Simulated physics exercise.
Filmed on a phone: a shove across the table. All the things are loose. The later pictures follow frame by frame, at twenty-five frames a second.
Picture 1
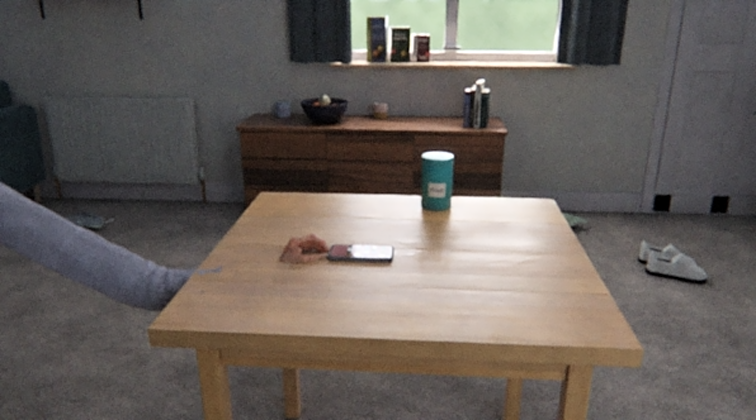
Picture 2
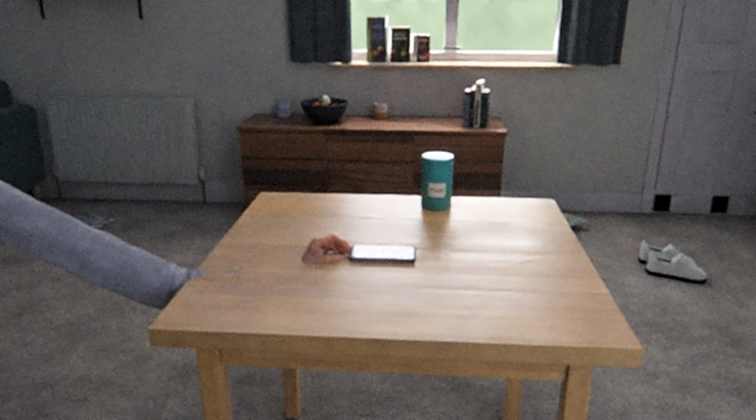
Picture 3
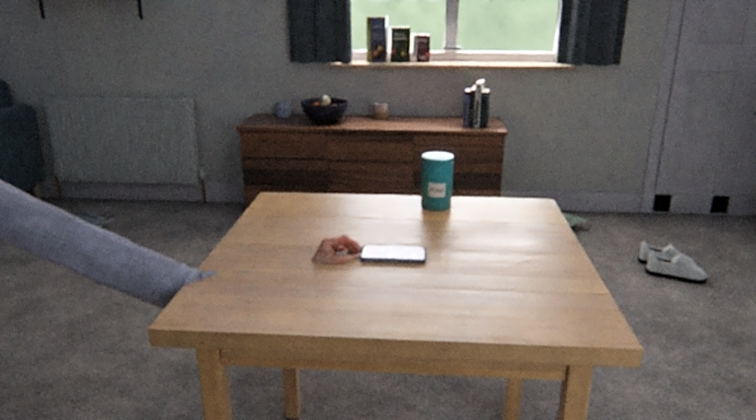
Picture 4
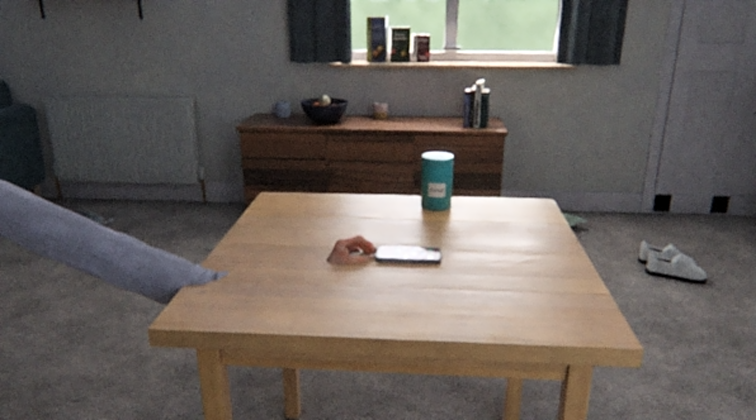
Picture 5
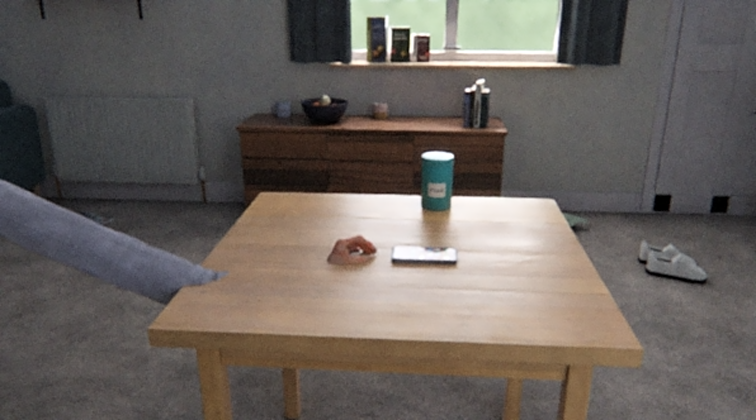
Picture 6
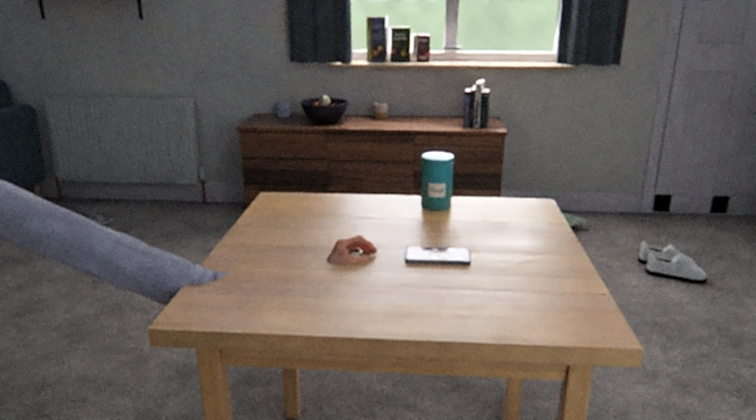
A hand pushing a grey phone rightward across a wooden table, then staying still as the phone slides a little further right.
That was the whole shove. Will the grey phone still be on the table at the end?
The grey phone is still on the table.
Then, 0.24 s after the last picture, grey phone slid about its own width near (466, 256).
Then, 0.48 s after the last picture, grey phone resting near (466, 256).
At rest, moved from the start, grey phone. Seen from the same camera at the end, grey phone near (466, 256).
